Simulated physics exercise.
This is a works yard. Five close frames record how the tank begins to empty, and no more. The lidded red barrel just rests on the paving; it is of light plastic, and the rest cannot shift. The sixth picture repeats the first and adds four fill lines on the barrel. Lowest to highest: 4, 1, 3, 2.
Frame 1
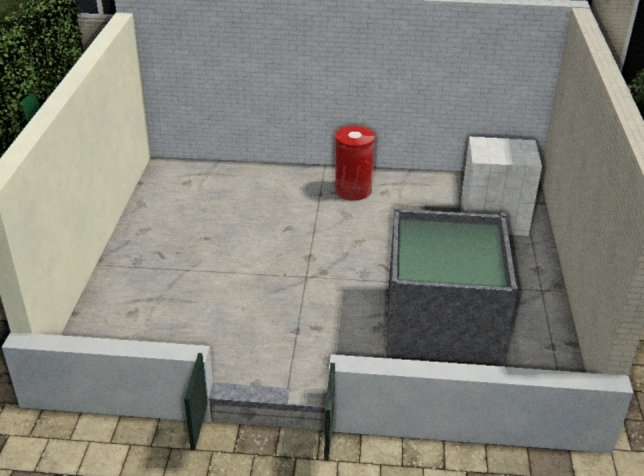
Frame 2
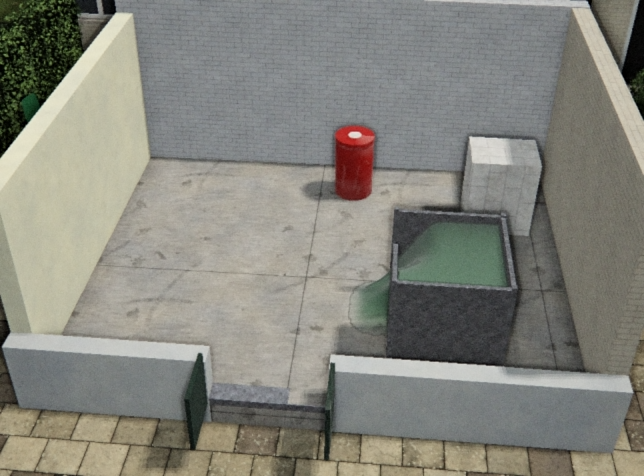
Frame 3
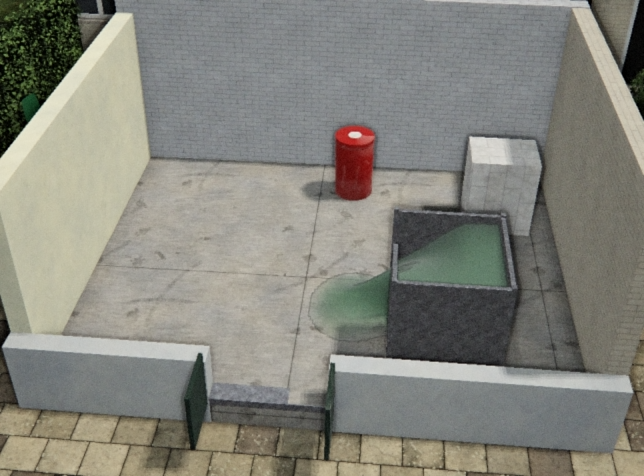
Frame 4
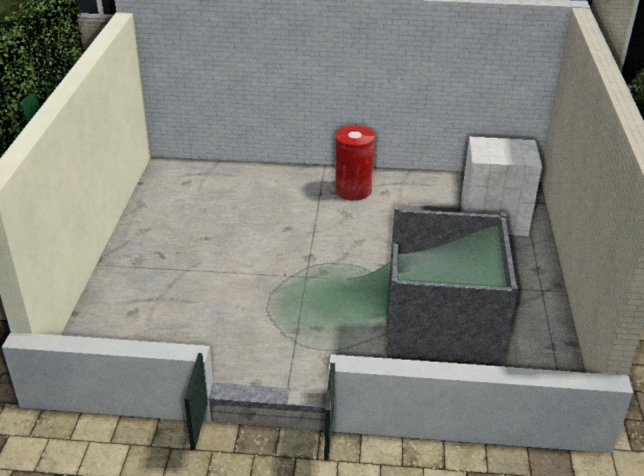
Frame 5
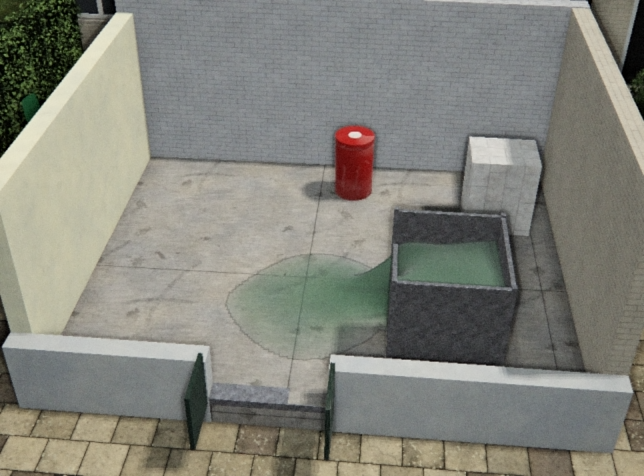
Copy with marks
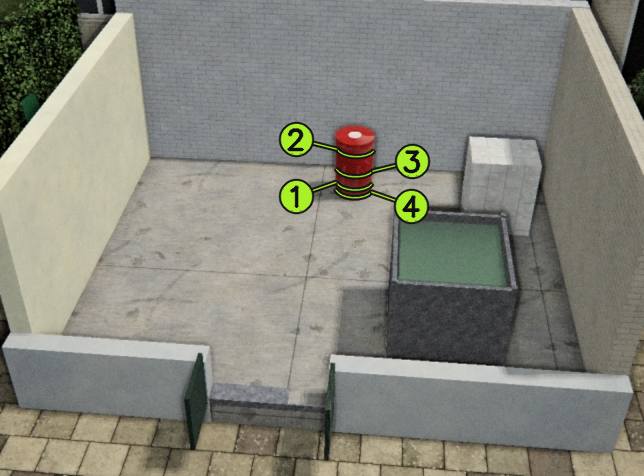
In a walled works yard, green water pours from a dark tank and spreads leftward across the ground.
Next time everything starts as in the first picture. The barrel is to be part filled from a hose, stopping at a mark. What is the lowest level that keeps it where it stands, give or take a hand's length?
I would pick level 1.
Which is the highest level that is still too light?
4 it is.
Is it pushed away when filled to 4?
Yes, it does.
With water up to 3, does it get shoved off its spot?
No, that is safe.
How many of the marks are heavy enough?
Three of them.
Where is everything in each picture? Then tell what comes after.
Lid of the red barrel at (356, 135); tank full, its middle at (451, 253); open gate at (270, 354), in the first picture.
In the second picture, 1 % of the ground under water, its edge towards the barrel at (371, 283).
In the third picture, 4 % of the ground under water, its edge towards the barrel at (356, 277).
In the fourth picture, 7 % of the ground under water, its edge towards the barrel at (337, 267).
Lid of the red barrel at (356, 135); 10 % of the ground under water, its edge towards the barrel at (319, 257), in the fifth picture.
In lime, 1 at (353, 190); 2 at (354, 156); 3 at (353, 176); 4 at (352, 197); from the bottom up 4, 1, 3, 2.
With 1, it does not move.
With 2, it does not move.
With 3, it does not move.
With 4, it is pushed about its own width away.
